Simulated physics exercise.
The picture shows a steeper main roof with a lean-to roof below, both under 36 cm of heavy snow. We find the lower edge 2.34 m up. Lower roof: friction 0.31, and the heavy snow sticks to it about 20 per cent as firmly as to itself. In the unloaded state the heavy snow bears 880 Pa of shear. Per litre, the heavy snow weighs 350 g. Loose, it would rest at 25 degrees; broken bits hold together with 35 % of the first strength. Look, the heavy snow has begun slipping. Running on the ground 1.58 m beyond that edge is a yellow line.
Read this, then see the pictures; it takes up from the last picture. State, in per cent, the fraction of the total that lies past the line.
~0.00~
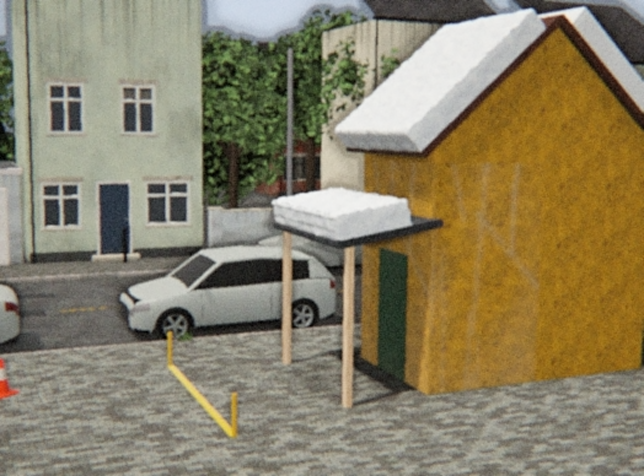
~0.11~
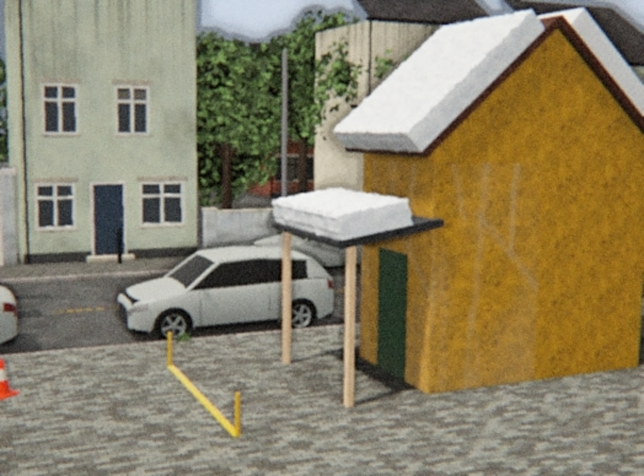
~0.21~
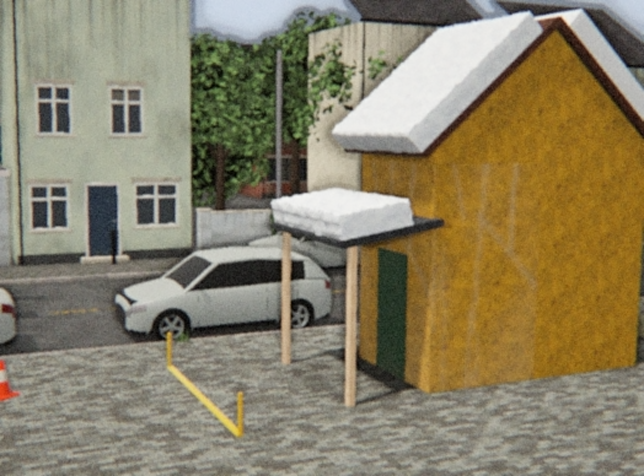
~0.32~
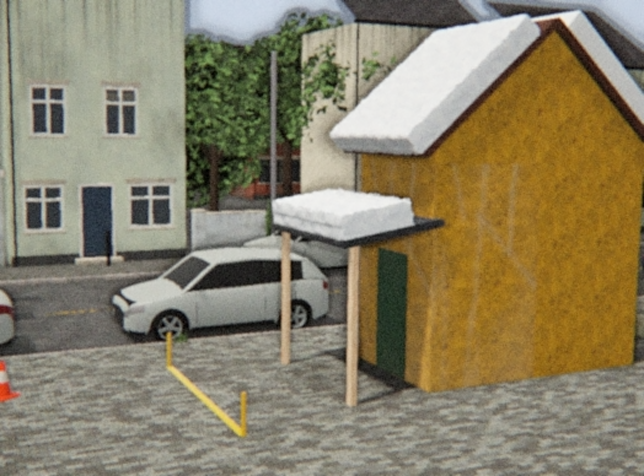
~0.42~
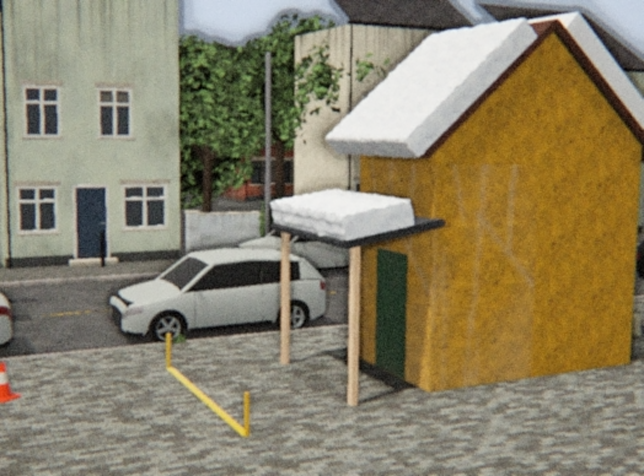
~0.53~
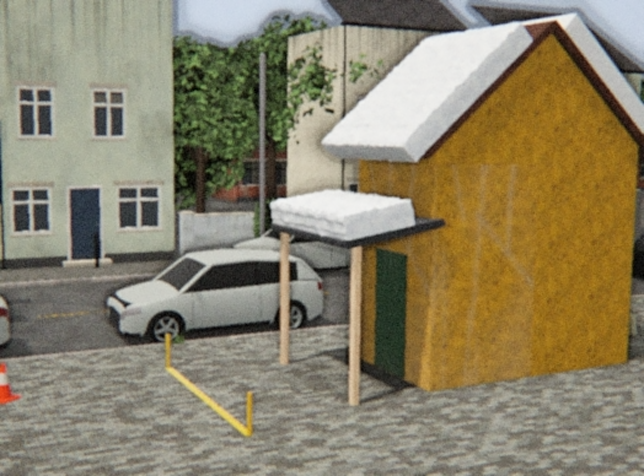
13 per cent.
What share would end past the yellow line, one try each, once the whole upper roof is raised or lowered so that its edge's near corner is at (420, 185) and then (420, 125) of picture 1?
1 %, then 30 %.
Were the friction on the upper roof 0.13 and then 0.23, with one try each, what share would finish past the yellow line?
First try 50 per cent, second try 50 per cent.
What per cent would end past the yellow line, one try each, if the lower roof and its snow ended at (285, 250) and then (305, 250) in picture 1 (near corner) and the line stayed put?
5 %, then 10 %.
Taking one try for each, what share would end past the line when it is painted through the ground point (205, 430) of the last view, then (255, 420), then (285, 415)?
6 %, then 20 %, then 35 %.
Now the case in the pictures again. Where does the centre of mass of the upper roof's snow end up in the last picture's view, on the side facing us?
(316, 330).
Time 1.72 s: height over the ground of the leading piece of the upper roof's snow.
I'd say around 2.8 metres.
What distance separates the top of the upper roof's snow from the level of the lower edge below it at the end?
Height above lower edge: Approx. 0.7 m.
After 1.07 s, none is below the lower edge and 0 % is past the line.
After 1.72 s, none is below the lower edge and 0 % is past the line.
After 2.36 s, 19 % is below the lower edge and 0 % is past the line.
After 3.00 s, 49 % is below the lower edge and 11 % is past the line.
After 4.40 s, 62 % is below the lower edge and 13 % is past the line.
